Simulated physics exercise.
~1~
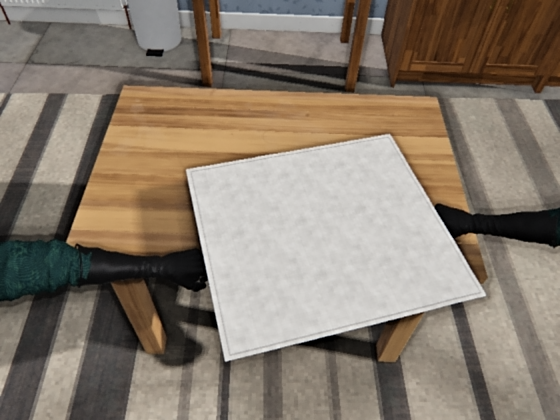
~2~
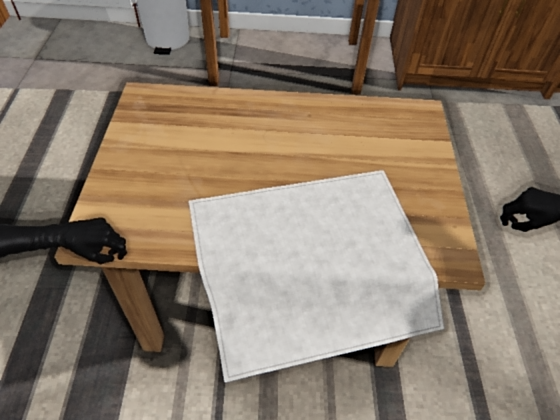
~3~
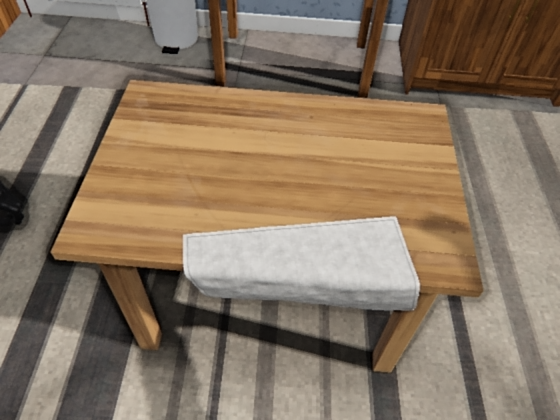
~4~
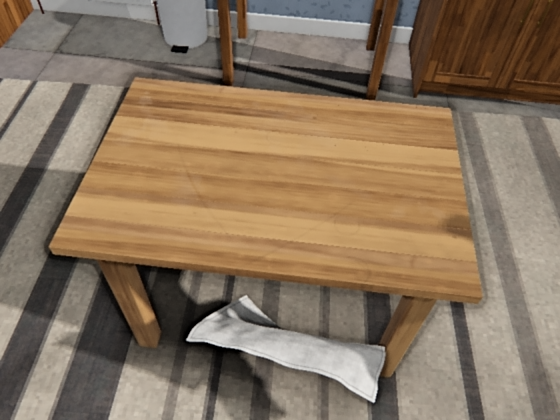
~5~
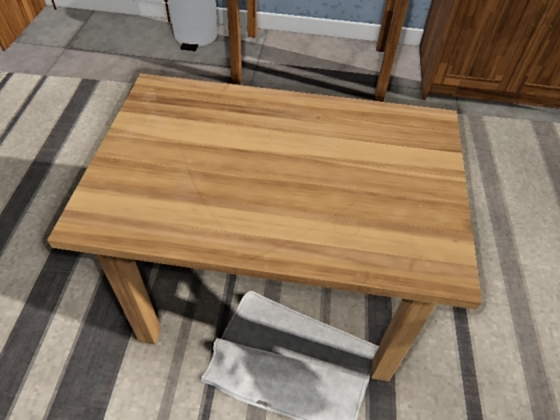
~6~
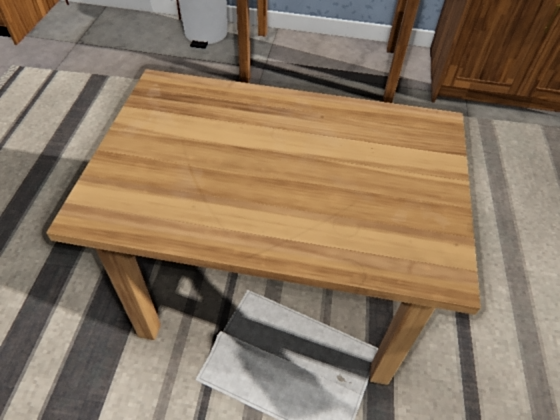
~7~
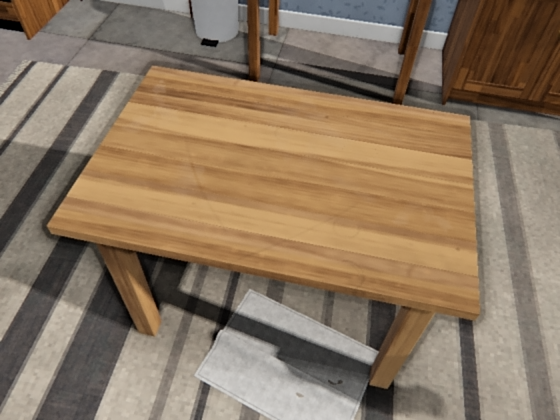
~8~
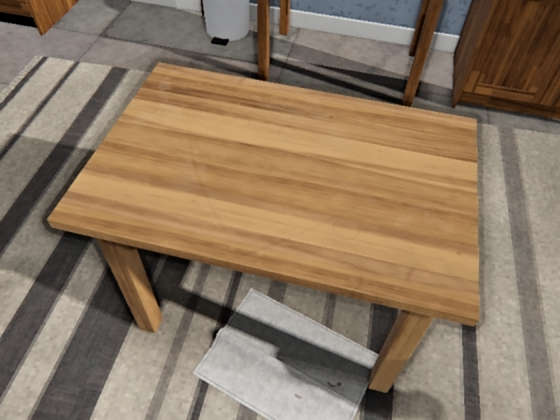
On a wooden table, gloved hands releasing a pale grey towel that slides off the near edge and settles on the striped rug.
